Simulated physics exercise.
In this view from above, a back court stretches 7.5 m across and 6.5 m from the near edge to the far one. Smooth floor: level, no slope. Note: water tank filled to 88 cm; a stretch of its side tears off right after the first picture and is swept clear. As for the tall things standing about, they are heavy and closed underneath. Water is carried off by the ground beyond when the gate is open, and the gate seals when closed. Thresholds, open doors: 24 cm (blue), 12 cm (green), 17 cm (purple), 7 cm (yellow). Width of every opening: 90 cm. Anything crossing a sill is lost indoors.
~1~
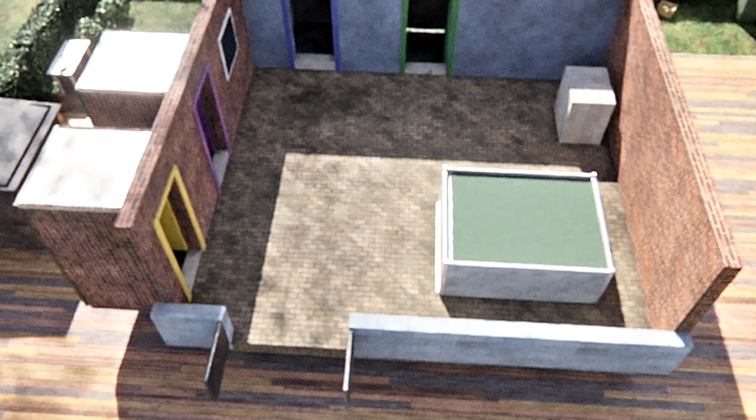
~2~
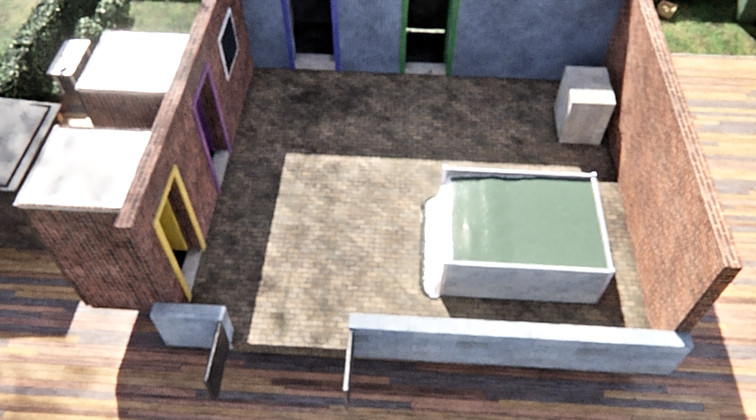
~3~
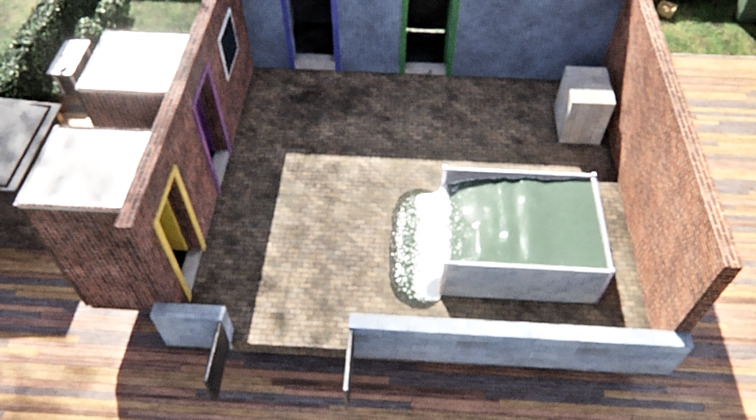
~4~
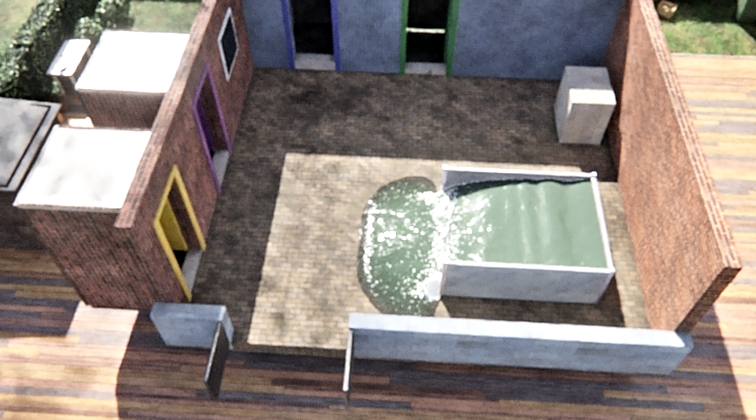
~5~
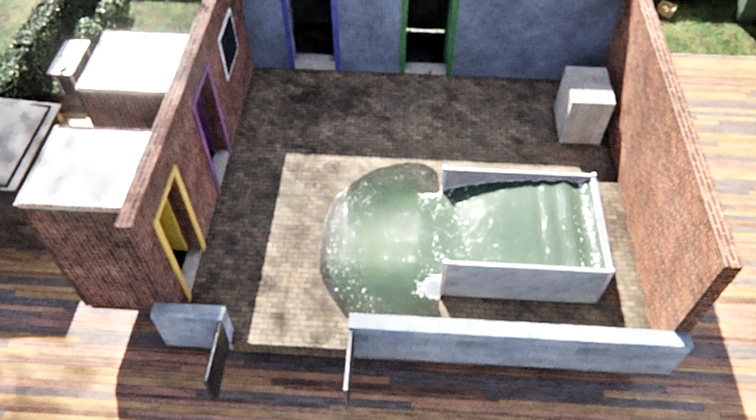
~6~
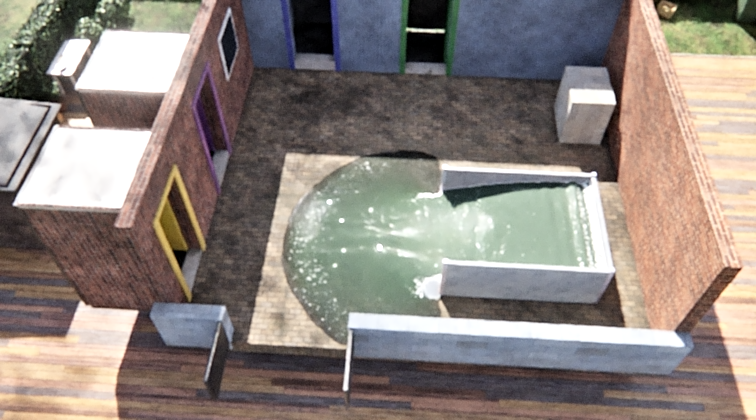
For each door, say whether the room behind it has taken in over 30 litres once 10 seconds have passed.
Blue door: Lags behind the figure. Green door: Lags behind the figure. Purple door: Outstrips the figure. Yellow door: Outstrips the figure.
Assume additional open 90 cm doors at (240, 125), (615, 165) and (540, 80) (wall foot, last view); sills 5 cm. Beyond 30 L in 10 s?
Well, the first is on the high side, the second is on the low side, and the third is on the low side.
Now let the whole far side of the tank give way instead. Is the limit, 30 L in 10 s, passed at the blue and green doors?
At the blue door the limit is not exceeded; at the green door it is surpassed.
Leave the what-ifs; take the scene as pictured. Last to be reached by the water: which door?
Green.
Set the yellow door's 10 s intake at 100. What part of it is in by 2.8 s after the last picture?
About 75 per cent.
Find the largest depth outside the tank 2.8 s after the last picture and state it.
I'd put it at close to 39 cm.
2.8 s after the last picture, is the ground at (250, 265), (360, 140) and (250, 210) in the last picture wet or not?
Listed in turn: Swamped / swamped / swamped.
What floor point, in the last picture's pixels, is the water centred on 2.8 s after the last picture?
Centre: Roughly (342, 210) px.
Then, 0.7 s after the last picture water covers 45 % of the floor and is deepest (37 cm) near (208, 235); blue door not reached, green door not reached, purple door 24 cm at the sill, 1 L in, yellow door 17 cm at the sill, 28 L in.
Then, 1.5 s after the last picture water covers 50 % of the floor and is deepest (44 cm) near (196, 278); blue door not reached, green door not reached, purple door 33 cm at the sill, 35 L in, yellow door 35 cm at the sill, 170 L in.
Then, 2.8 s after the last picture water covers 55 % of the floor and is deepest (39 cm) near (254, 71); blue door 21 cm at the sill, 0 L in, green door not reached, purple door 24 cm at the sill, 107 L in, yellow door 27 cm at the sill, 425 L in.
Then, 5.3 s after the last picture water covers 75 % of the floor and is deepest (18 cm) near (251, 82); blue door 16 cm at the sill, 1 L in, green door 6 cm at the sill, 0 L in, purple door 10 cm at the sill, 121 L in, yellow door 12 cm at the sill, 546 L in.
Then, 9.3 s after the last picture water covers 95 % of the floor and is deepest (14 cm) near (584, 102); blue door 8 cm at the sill, 1 L in, green door 6 cm at the sill, 0 L in, purple door 7 cm at the sill, 121 L in, yellow door 5 cm at the sill, 559 L in.
